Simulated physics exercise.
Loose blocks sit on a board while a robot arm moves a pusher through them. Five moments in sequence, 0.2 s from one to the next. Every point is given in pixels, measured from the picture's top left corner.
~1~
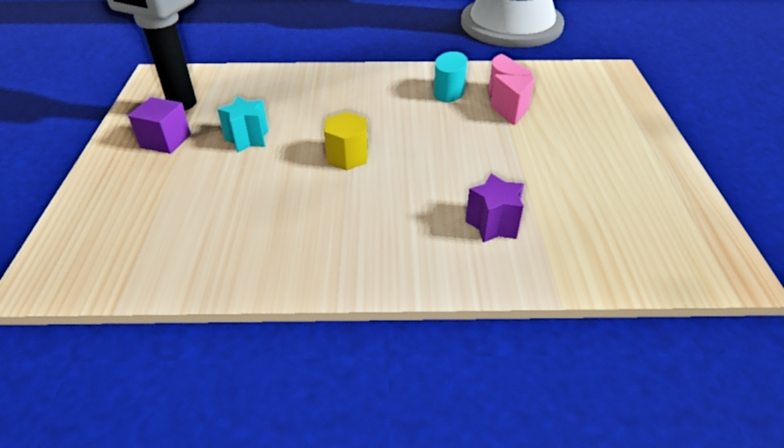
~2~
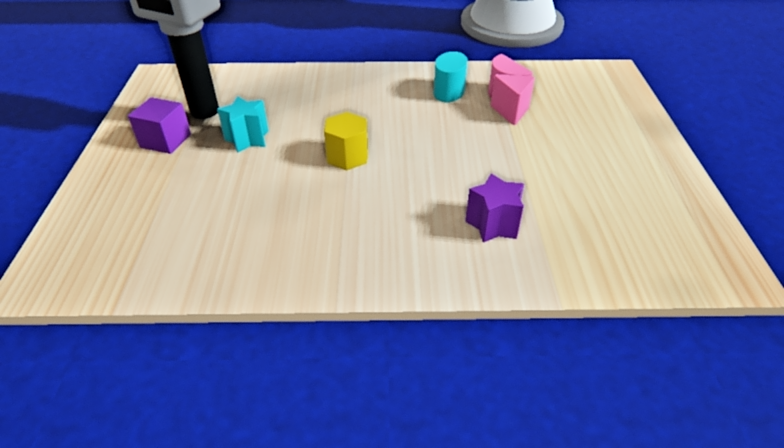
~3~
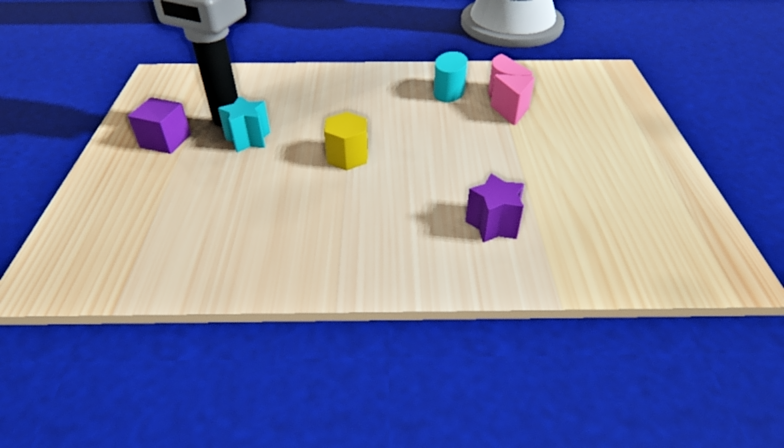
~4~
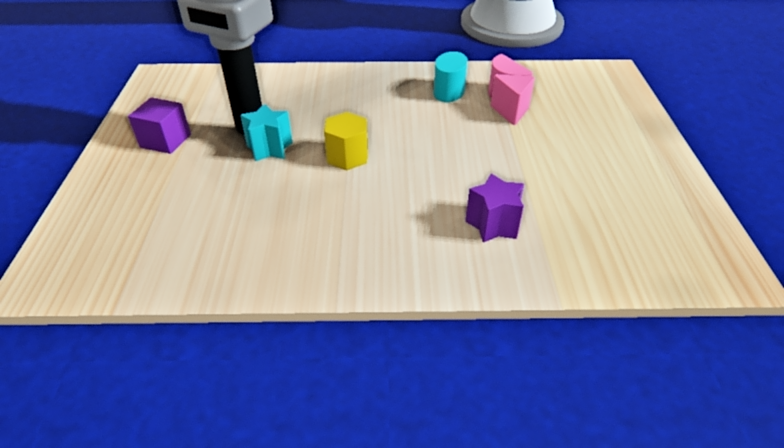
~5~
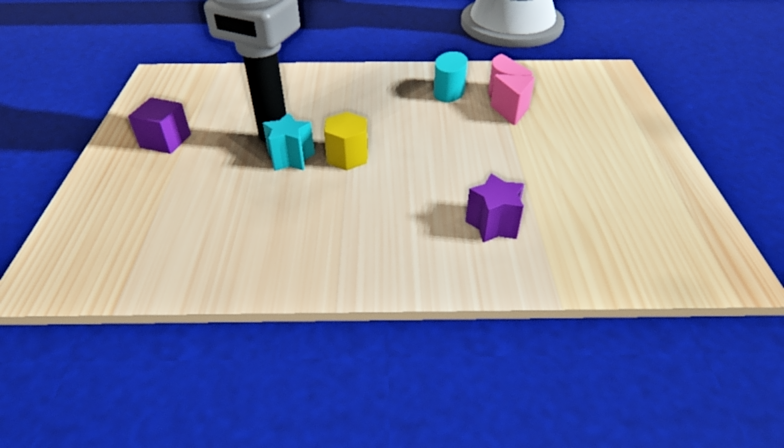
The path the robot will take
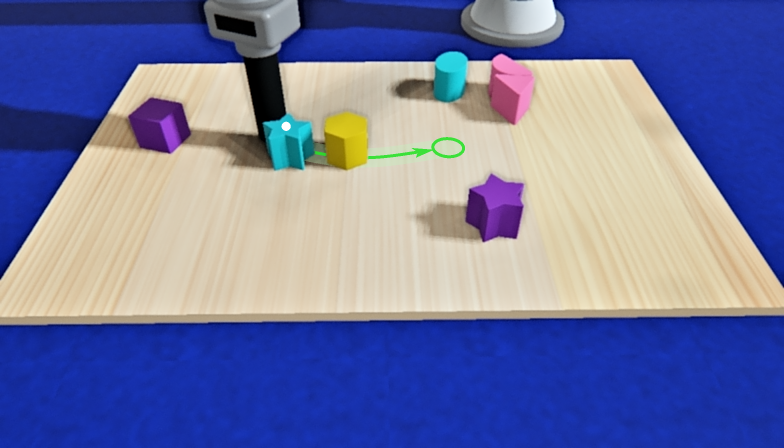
A black pusher moves right and nudges the turquoise star across the board toward the yellow block.
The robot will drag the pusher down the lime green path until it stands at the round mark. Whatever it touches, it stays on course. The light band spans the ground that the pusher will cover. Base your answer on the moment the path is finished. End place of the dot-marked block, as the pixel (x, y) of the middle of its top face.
My best guess is (310, 141).
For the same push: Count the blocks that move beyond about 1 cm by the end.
Count: Two.
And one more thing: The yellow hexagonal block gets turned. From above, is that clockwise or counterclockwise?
It ends up turned clockwise.
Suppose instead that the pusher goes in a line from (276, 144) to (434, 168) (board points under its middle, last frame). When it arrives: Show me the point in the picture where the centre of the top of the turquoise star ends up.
I'd place it at (308, 138), taking the centre of its top.
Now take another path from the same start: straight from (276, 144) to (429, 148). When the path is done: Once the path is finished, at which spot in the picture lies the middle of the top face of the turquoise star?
Its top middle: (301, 132).
The drawn path runs from (276, 144) by way of (330, 155) and (390, 156) to (448, 148); the dot is on the turquoise star.
The first path, step by step. One third of the way, pusher (330, 146); turquoise star (309, 141), turned 60° clockwise; yellow hexagonal block (364, 127).
Two thirds of the way, pusher (390, 147); turquoise star (310, 141), turned 65° clockwise; yellow hexagonal block (423, 135), turned 40° clockwise.
At the end, pusher (449, 138); turquoise star (310, 141), turned 65° clockwise; yellow hexagonal block (443, 140), turned 70° clockwise.
